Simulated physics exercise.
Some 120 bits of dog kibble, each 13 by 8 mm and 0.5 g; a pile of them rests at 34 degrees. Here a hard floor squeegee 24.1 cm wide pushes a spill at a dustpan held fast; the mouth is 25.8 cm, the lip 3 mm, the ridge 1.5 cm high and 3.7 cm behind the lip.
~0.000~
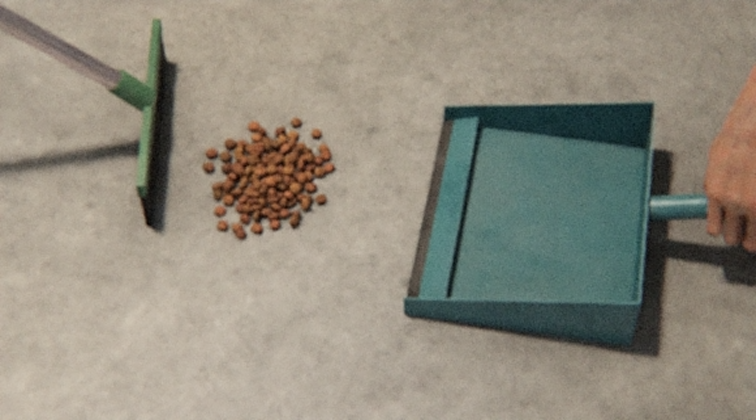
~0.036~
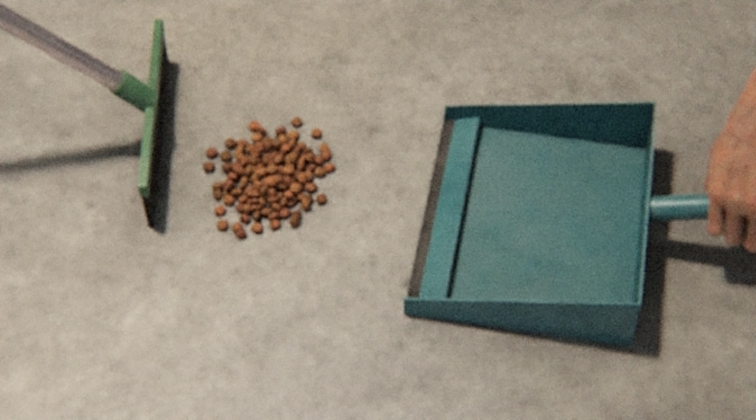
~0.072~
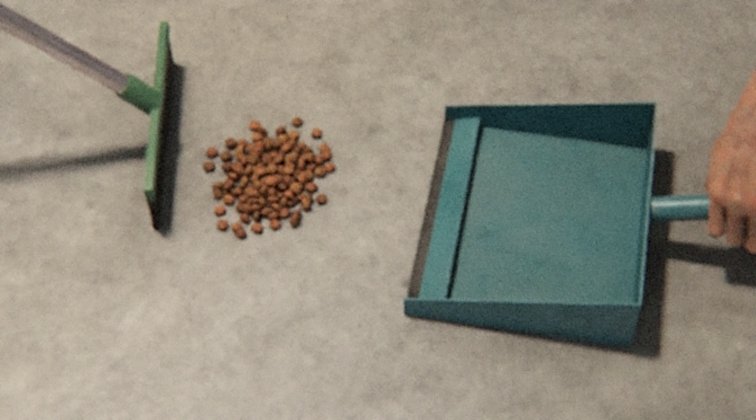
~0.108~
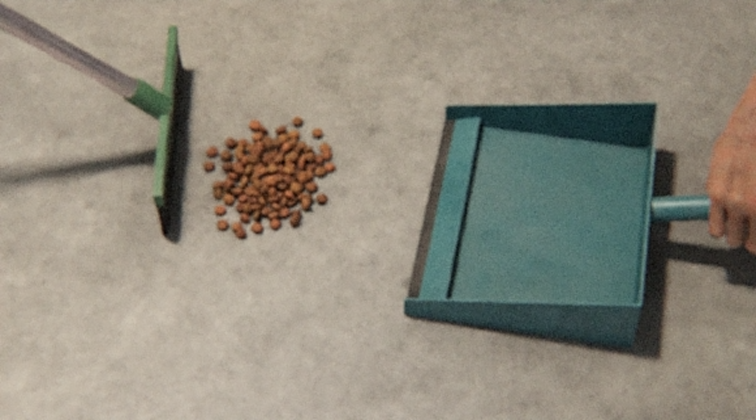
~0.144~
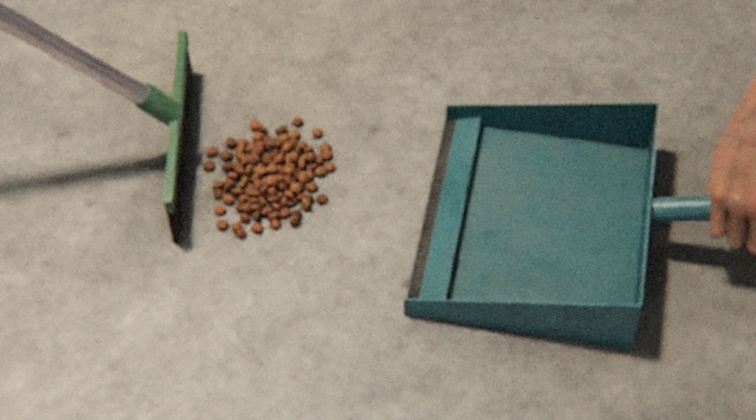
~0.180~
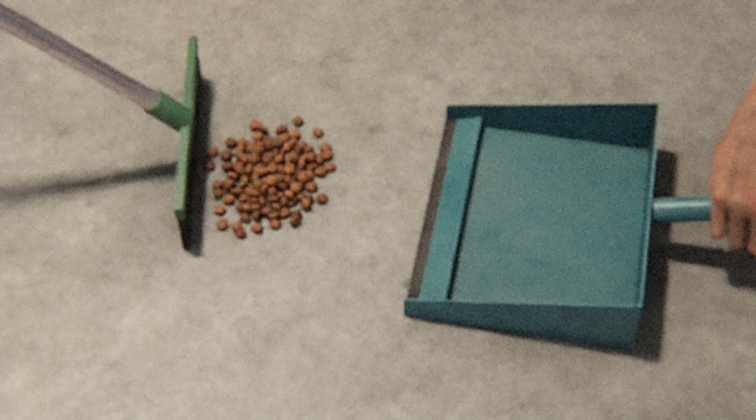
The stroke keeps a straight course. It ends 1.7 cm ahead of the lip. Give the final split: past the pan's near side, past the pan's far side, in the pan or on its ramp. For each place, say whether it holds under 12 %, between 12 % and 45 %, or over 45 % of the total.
In the end past the pan's near side: A low share, past the pan's far side: A low share, in the pan or on its ramp: A low share.
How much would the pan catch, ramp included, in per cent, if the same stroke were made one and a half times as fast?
I'd guess it lands at about 0 per cent.
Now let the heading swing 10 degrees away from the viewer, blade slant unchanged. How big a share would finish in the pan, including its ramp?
The pan, ramp included, would get around 5 per cent.
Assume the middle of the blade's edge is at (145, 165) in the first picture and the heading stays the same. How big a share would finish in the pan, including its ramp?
Estimate: Near 0 %.
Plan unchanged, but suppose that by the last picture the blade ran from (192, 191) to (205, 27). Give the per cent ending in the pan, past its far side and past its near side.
Pan 25, far 5, near 0.
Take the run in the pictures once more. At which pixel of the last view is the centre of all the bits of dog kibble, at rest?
Look around (394, 213) in the last picture.
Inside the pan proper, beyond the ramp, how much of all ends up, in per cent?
Estimate: Near 0 per cent of all.
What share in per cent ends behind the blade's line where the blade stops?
Estimate: Near 15 %.
After 0.47 s, middle of the blade 15 cm from the lip; 0 % over the lip, far side 0 %, near side 0 %.
After 0.67 s, middle of the blade 8 cm from the lip; 0 % over the lip, far side 0 %, near side 0 %.
After 0.98 s, middle of the blade 4 cm from the lip; 0 % over the lip, far side 0 %, near side 0 %.
By 1.3 s all is still; near side 0 %, far side 0 %, pan 0 %, in front of the lip or behind the blade 100 %.
